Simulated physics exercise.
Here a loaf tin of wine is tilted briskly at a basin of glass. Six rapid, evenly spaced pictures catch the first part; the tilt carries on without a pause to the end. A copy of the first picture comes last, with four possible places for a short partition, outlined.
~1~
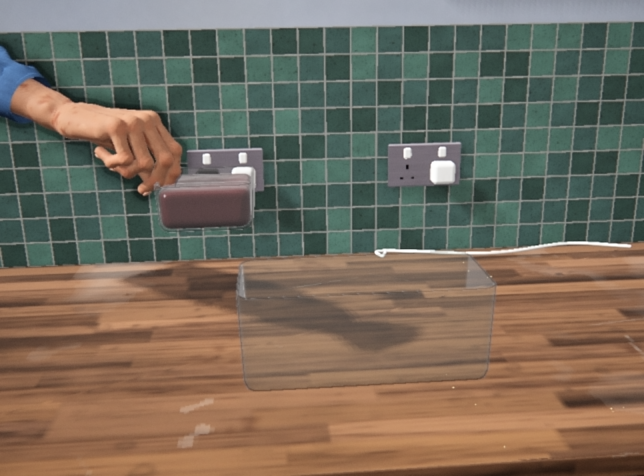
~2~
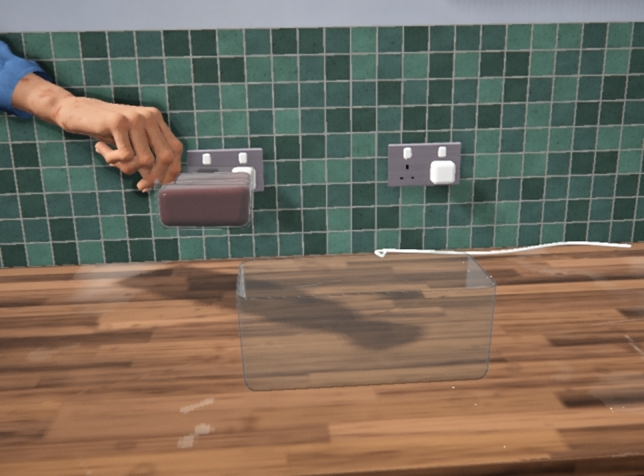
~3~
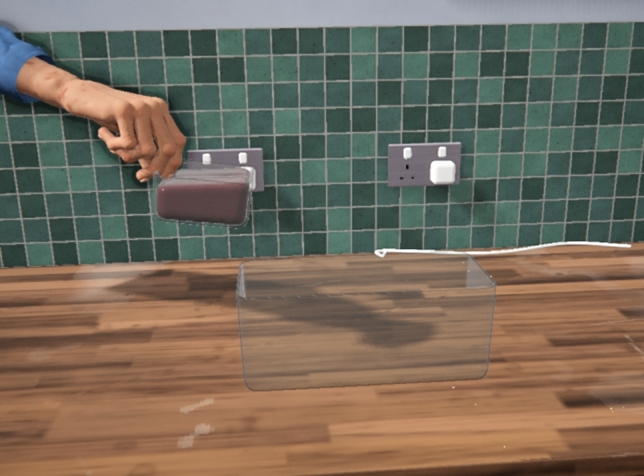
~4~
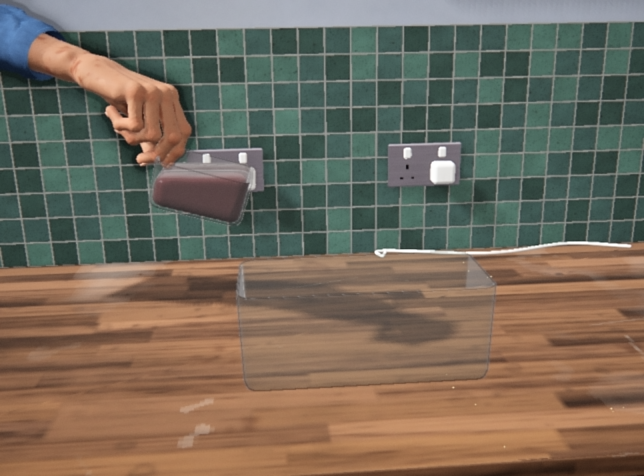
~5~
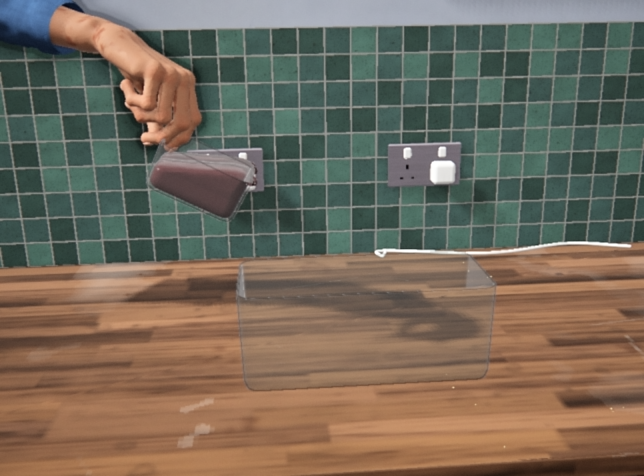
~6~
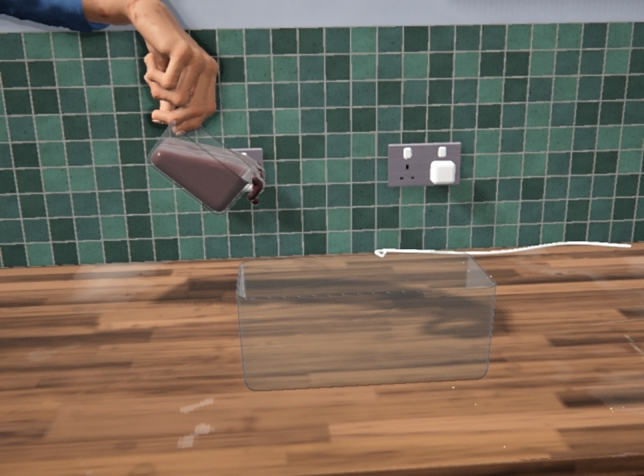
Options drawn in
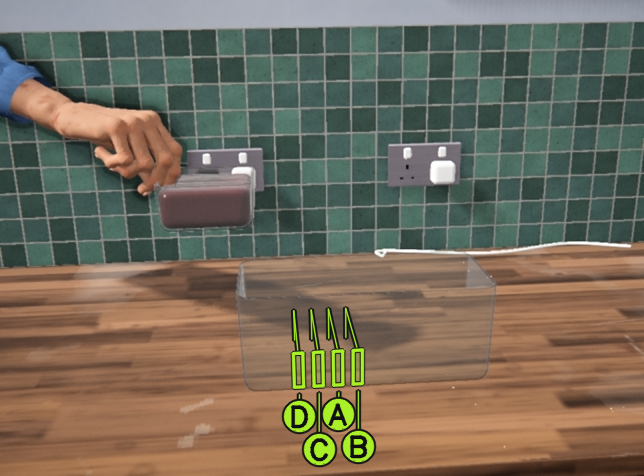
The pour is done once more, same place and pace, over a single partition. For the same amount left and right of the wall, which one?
B is best.
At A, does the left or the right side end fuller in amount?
The right side.
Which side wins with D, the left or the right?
The right side.
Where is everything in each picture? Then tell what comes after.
The first picture shows upright, lip at (251, 174); basin from (244, 388) to (487, 375); nothing has left yet.
The second picture shows upright, lip at (251, 174); nothing has left yet.
The third picture shows tipped about 7°, lip at (251, 174); nothing has left yet.
The fourth picture shows tipped about 16°, lip at (251, 174); wine is over the lip, down to (251, 174).
The fifth picture shows tipped about 28°, lip at (251, 174); wine is over the lip, down to (254, 178).
The sixth picture shows tipped about 41°, lip at (251, 174); wine is over the lip, down to (257, 196).
On the marked copy, A at (338, 392); B at (358, 390); C at (319, 393); D at (299, 394).
If A is chosen, about 25 % ends left of the wall and 73 % right of it; 3 % is lost outside.
If B is chosen, about 47 % ends left of the wall and 50 % right of it; 3 % is lost outside.
If C is chosen, about 13 % ends left of the wall and 86 % right of it.
If D is chosen, about 8 % ends left of the wall and 89 % right of it.
